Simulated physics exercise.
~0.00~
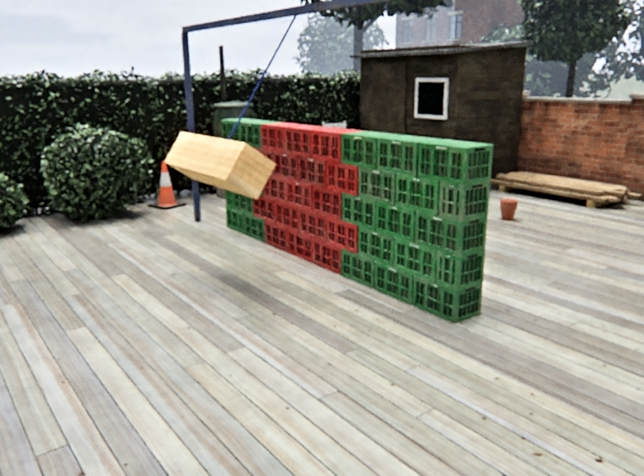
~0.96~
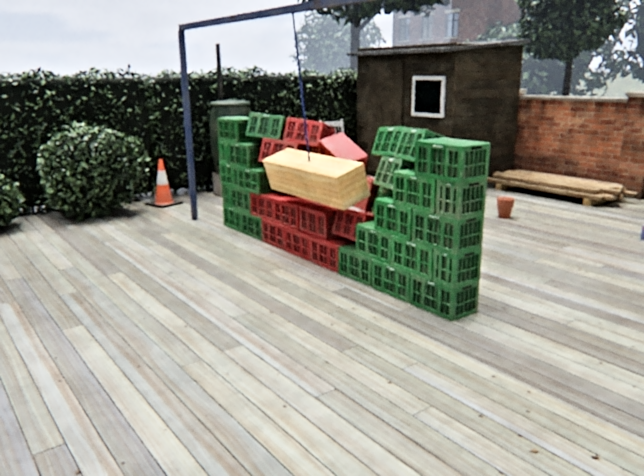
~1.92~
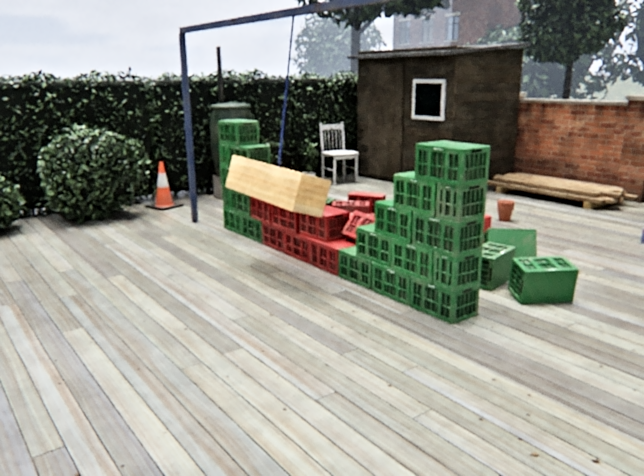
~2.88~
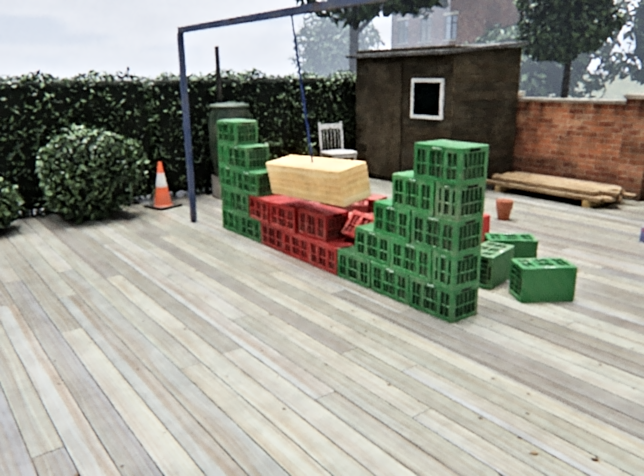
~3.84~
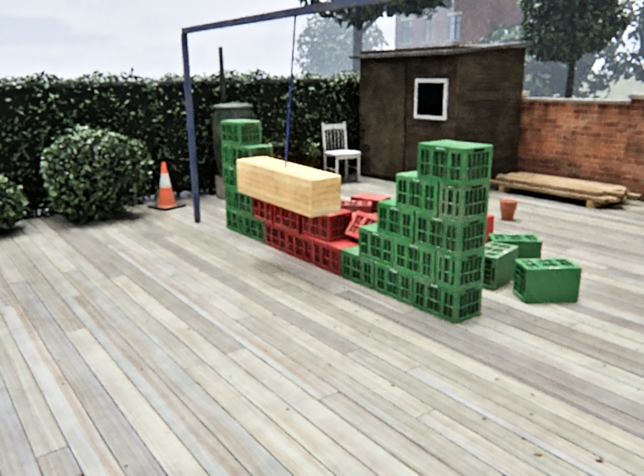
A hanging timber block swings into a green and red crate wall, knocking its middle down.
